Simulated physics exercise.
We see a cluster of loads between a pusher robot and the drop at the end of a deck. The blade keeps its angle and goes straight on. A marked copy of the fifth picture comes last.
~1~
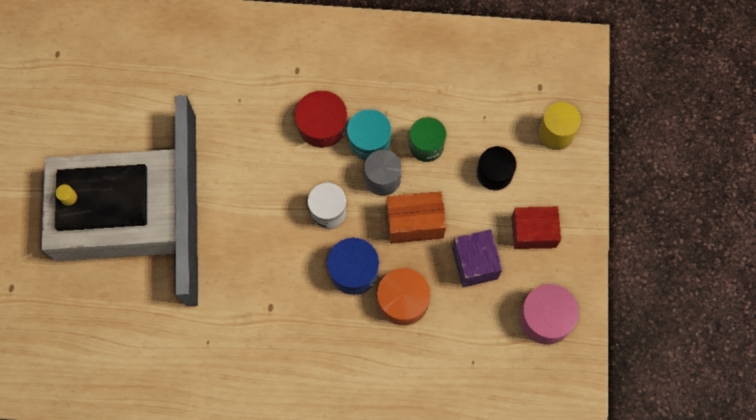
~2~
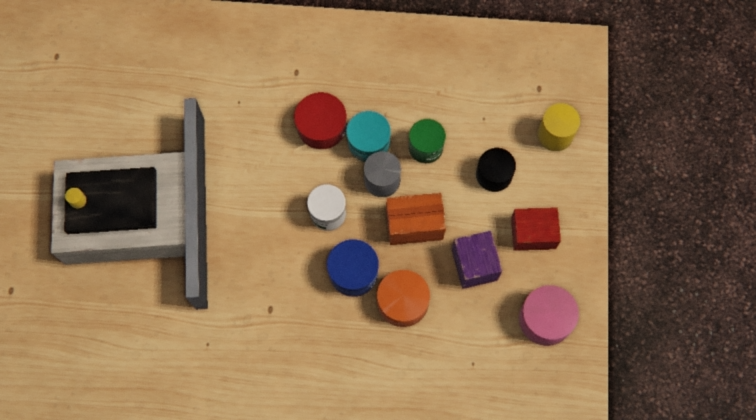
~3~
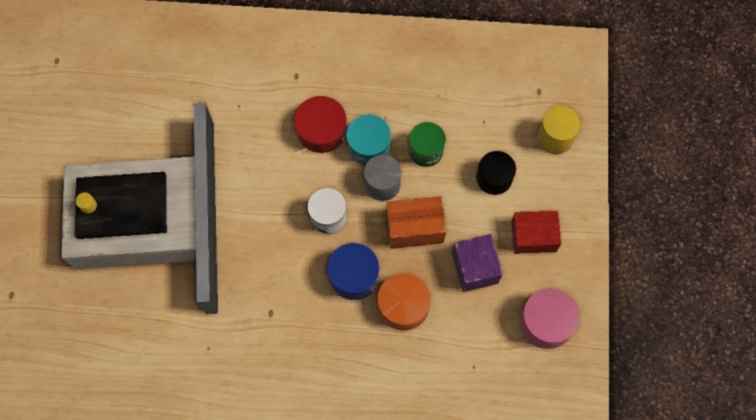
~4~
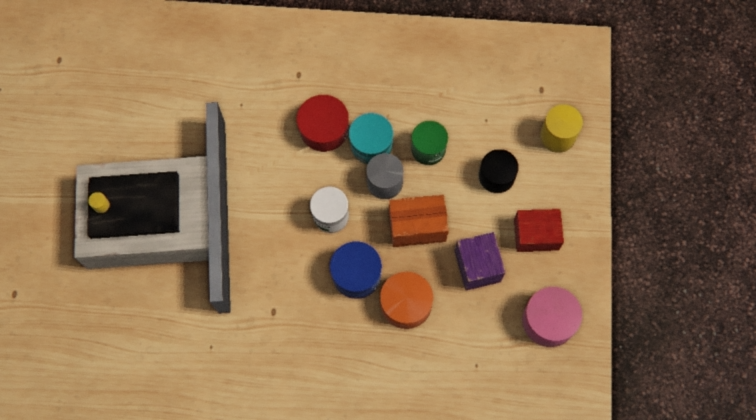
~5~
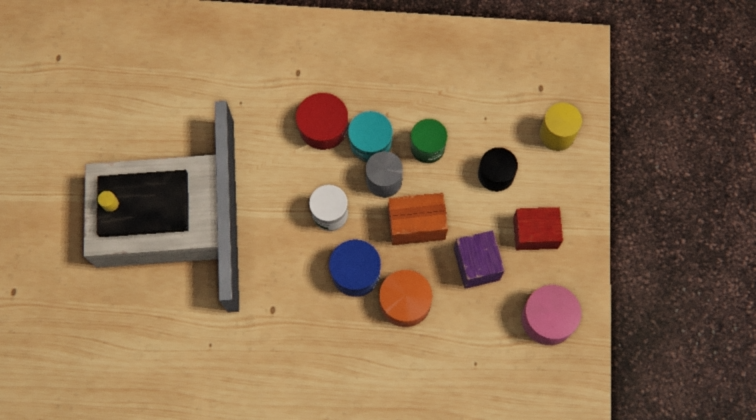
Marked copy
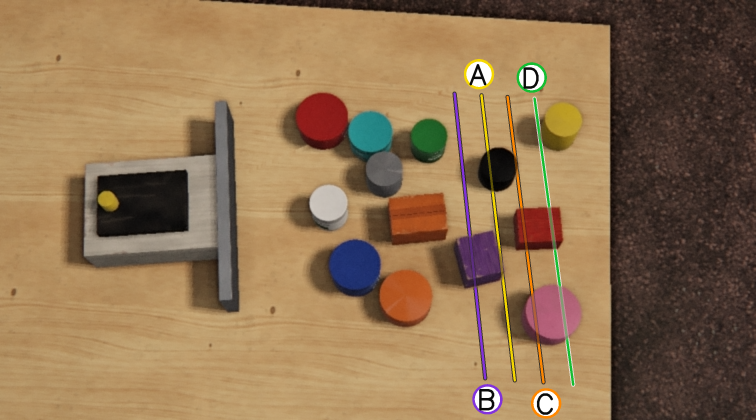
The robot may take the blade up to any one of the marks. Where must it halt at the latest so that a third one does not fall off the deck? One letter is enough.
C.
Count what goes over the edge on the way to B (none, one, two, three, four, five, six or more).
The count is none.
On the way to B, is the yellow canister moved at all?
No.
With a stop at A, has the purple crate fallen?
No.
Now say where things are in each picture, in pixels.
The first frame shows white pail (328, 207); pink canister (548, 315); purple crate (477, 259).
The second frame shows robot (118, 199); grey canister (383, 174).
The third frame shows robot (128, 204); green pail (427, 144).
The fourth frame shows robot (141, 204); red pail (323, 124).
The fifth frame shows robot (150, 202); black canister (497, 170); turquoise pail (371, 137); blue pail (356, 269).
On the marked copy, A at (497, 231); B at (469, 229); C at (525, 233); D at (553, 235).
Following C. Soon after the start, robot (258, 210); red pail (358, 115); turquoise pail (397, 140).
Later, robot (368, 217); pink canister (555, 318); red crate (553, 230).
In the end, robot (453, 223); pink canister over the edge; red crate over the edge; two fallen.
As for the rest, A is within the limit but short; B is within the limit but short; D drops three.
